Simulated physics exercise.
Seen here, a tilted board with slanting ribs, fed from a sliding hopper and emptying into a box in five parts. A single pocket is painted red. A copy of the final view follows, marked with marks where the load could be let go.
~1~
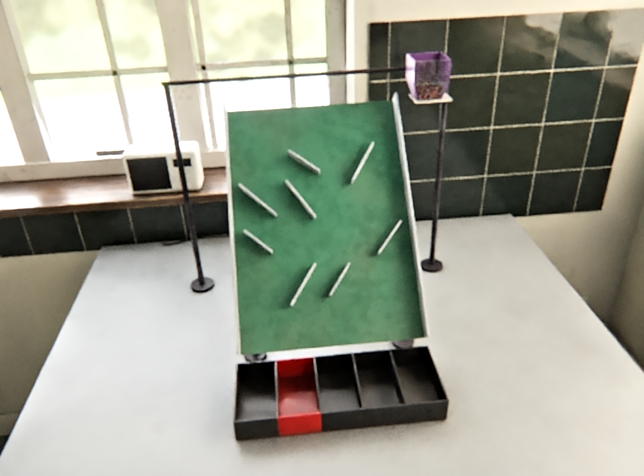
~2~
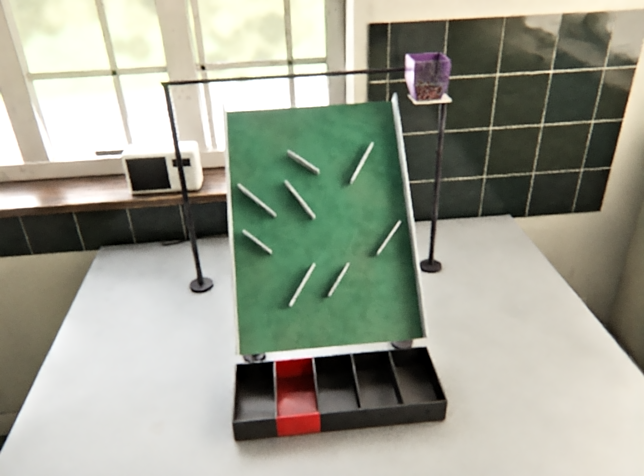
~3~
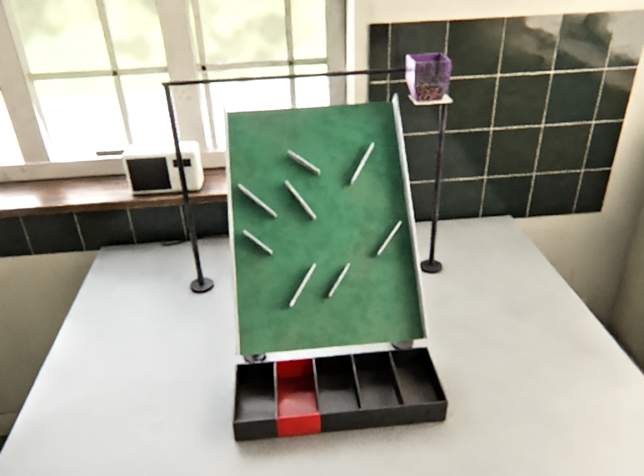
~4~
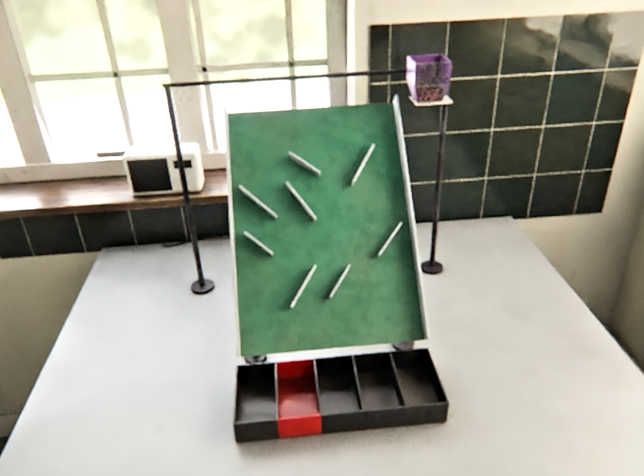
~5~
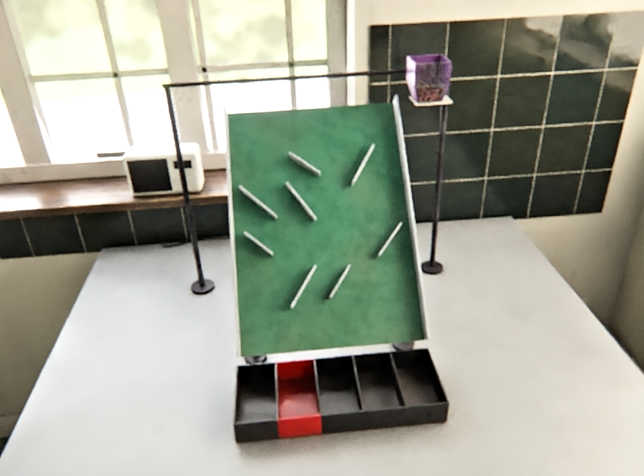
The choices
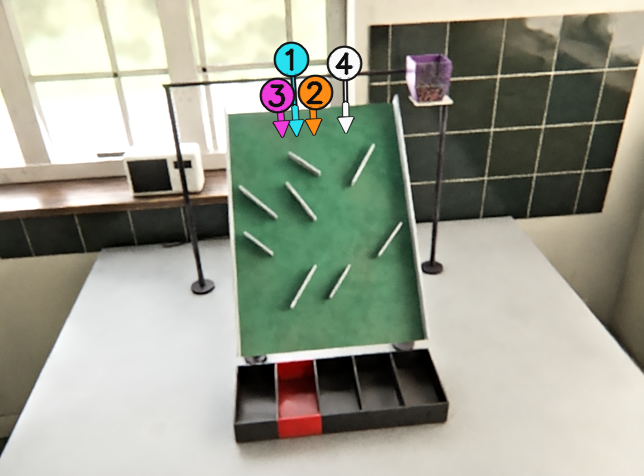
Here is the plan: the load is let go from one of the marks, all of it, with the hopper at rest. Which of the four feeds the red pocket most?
Mark 4.
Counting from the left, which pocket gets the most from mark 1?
The fourth from the left.
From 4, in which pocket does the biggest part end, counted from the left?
The second.
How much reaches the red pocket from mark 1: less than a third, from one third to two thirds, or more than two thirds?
It is less than a third.
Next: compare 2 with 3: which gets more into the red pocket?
It is 2.
On the marked copy, mark 1 meets the board at (296, 130); mark 2 meets the board at (313, 129); mark 3 meets the board at (282, 131); mark 4 meets the board at (345, 126).
If 1 is chosen, a small part in the red pocket, most in other pockets, a small part outside the box.
If 2 is chosen, about a quarter in the red pocket, about two thirds in other pockets, a small part outside the box.
If 3 is chosen, a small part in the red pocket, most in other pockets.
If 4 is chosen, nearly all in the red pocket, a small part in other pockets.
